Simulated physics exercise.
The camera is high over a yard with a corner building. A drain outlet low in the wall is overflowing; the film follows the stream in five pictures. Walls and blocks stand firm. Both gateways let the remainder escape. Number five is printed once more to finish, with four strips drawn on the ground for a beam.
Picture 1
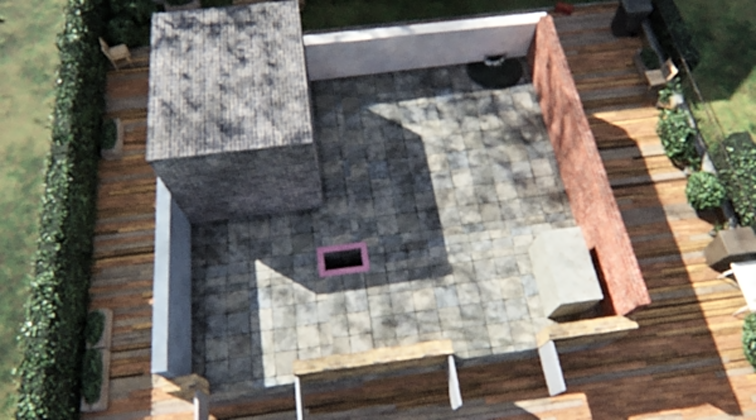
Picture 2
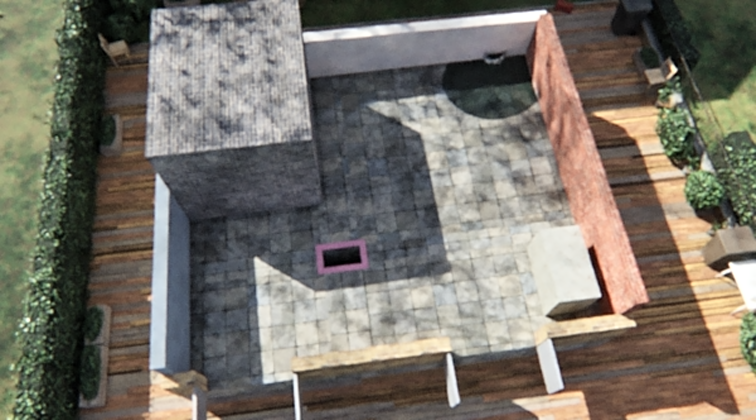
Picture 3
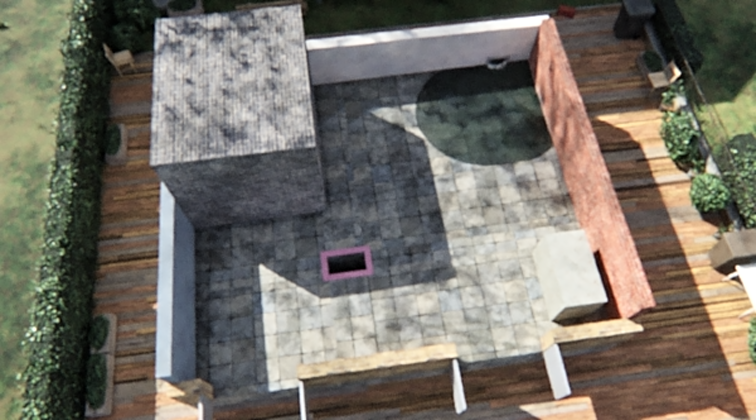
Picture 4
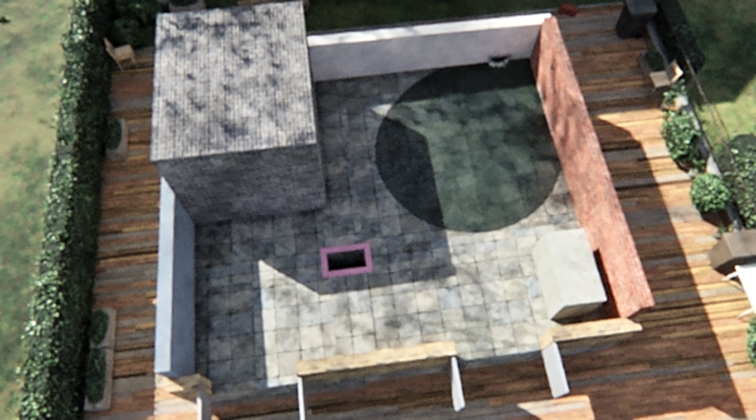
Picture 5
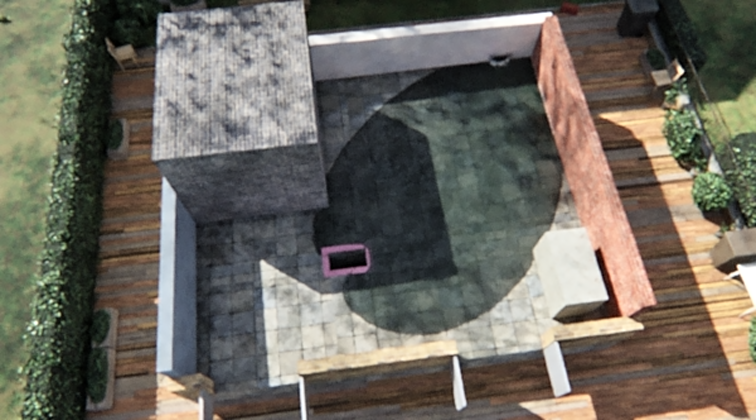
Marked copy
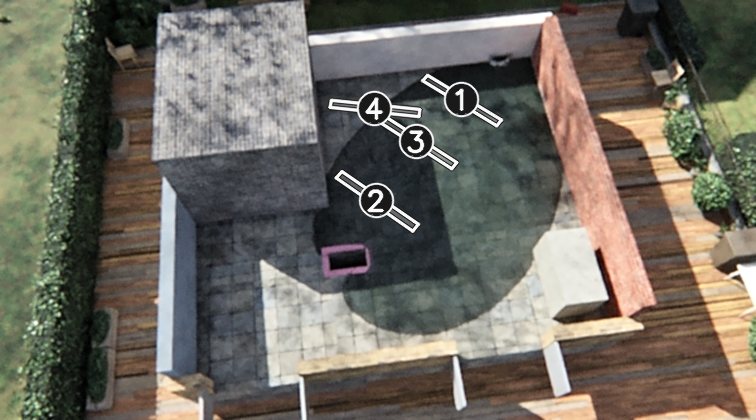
A walled yard paved in grey stone, with a grey-roofed building in its upper left corner, is seen from high above, ringed by brown planks and green hedges. A reddish wall stands on the right, a pale block near its lower end, and a pink-rimmed dark opening lies near the centre. From the upper right corner, a dark wet patch spreads down and leftward across the paving, reaching the pink-rimmed opening, while the view barely shifts.
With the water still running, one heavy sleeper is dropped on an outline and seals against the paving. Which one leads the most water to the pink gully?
Go for 4.
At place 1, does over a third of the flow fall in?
No, it does not.
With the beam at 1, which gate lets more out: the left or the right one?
More leaves on the left.
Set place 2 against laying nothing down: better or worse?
Worse.
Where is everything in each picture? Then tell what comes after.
Outfall at (495, 57); pink gully at (343, 259); open gate at (254, 376); open gate at (491, 342); front seen at (476, 81), 2 % of the ground wet; pink gully still dry, in the first picture.
Front seen at (476, 113), 7 % of the ground wet; pink gully still dry, in the second picture.
Front seen at (480, 162), 16 % of the ground wet; pink gully still dry, in the third picture.
Front seen at (447, 225), 31 % of the ground wet; pink gully still dry, in the fourth picture.
Front seen at (353, 303), 54 % of the ground wet; pink gully taking water, in the fifth picture.
On the marked copy, 1 from (425, 78) to (499, 122); 2 from (339, 174) to (415, 227); 3 from (379, 117) to (454, 165); 4 from (330, 103) to (419, 113).
With 1, about 14 % of the stream goes into the pink gully, about 86 % out by the gates.
With 2, about 14 % of the stream goes into the pink gully, about 86 % out by the gates.
With 3, about 17 % of the stream goes into the pink gully, about 83 % out by the gates.
With 4, about 26 % of the stream goes into the pink gully, about 74 % out by the gates.
